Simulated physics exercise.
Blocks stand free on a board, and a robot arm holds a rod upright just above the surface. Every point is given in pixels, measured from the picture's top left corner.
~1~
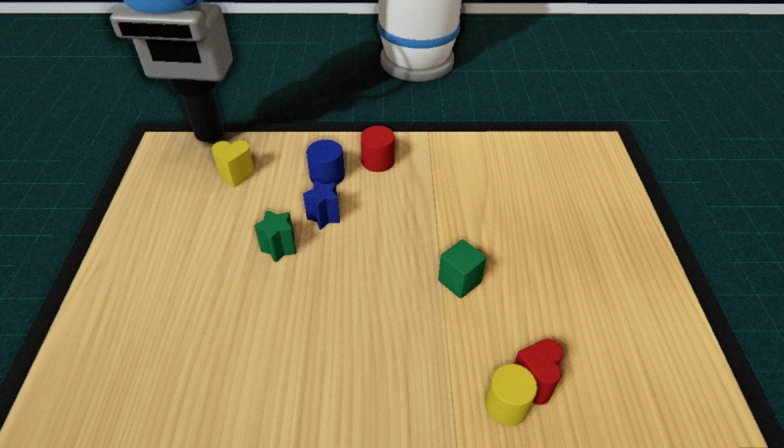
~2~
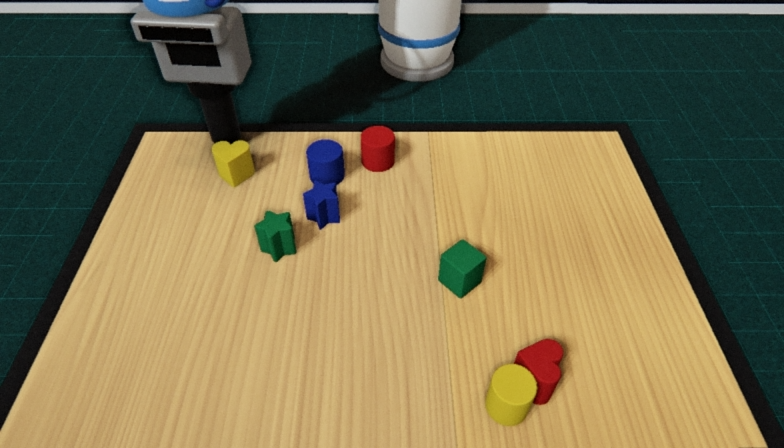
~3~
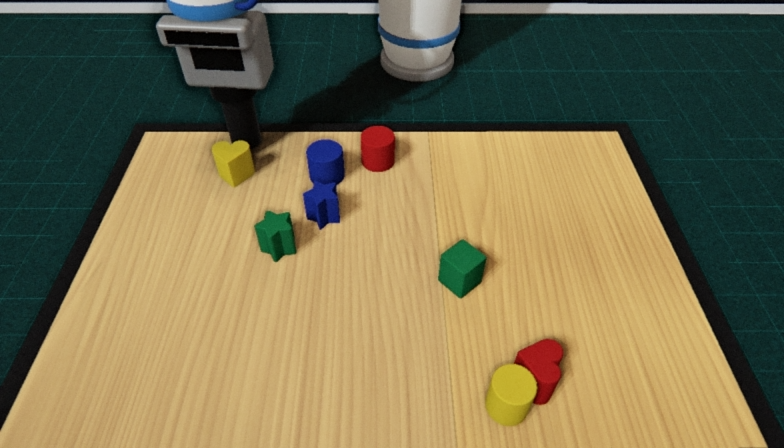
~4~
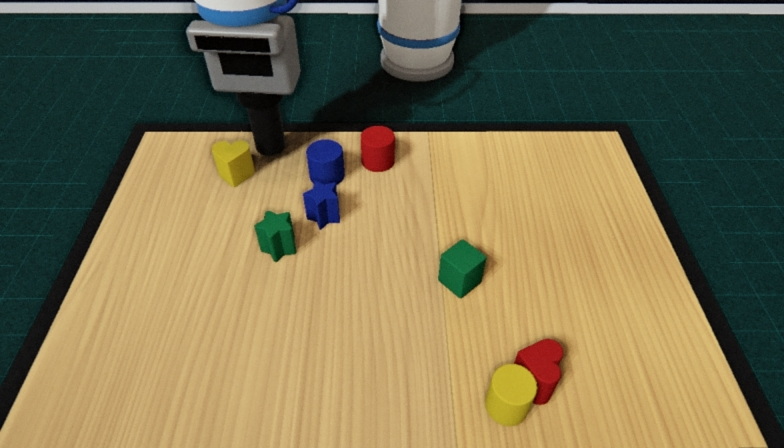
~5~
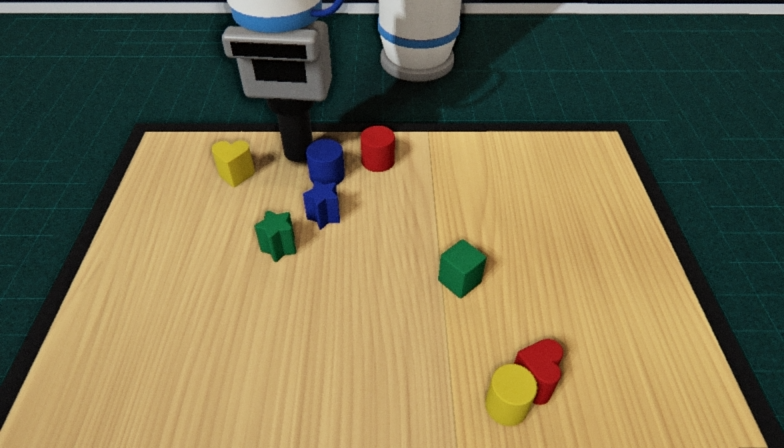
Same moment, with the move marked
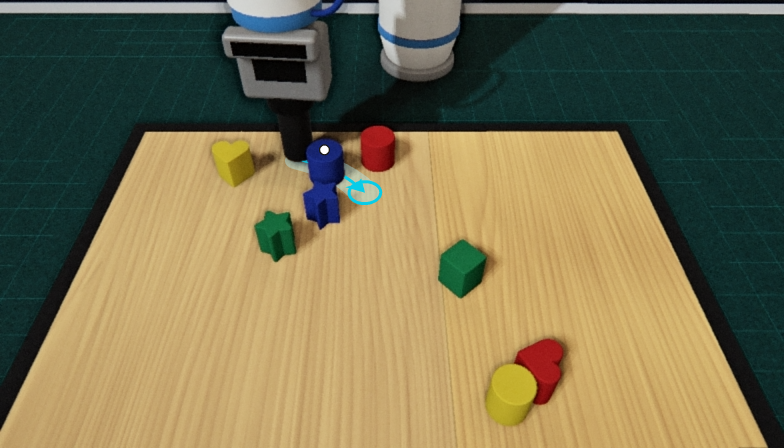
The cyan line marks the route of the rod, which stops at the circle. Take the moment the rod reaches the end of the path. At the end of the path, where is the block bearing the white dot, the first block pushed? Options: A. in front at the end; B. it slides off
Answer: A.
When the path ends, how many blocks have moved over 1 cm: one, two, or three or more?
Moved: 1.
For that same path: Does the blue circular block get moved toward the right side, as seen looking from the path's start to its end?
Yes, it checks out.
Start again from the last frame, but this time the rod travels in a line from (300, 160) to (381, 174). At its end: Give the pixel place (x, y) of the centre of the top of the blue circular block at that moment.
Final place: (359, 168).
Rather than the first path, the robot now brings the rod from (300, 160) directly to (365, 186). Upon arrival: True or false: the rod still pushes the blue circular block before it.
My answer: True.
Drawn move, from (300, 160) by way of (336, 172) to (365, 192); the dot is on the blue circular block.
The first path, step by step. Halfway along, rod at (336, 165); blue circular block at (351, 166).
At the end, rod at (365, 186); blue circular block at (372, 190); red circular block still.
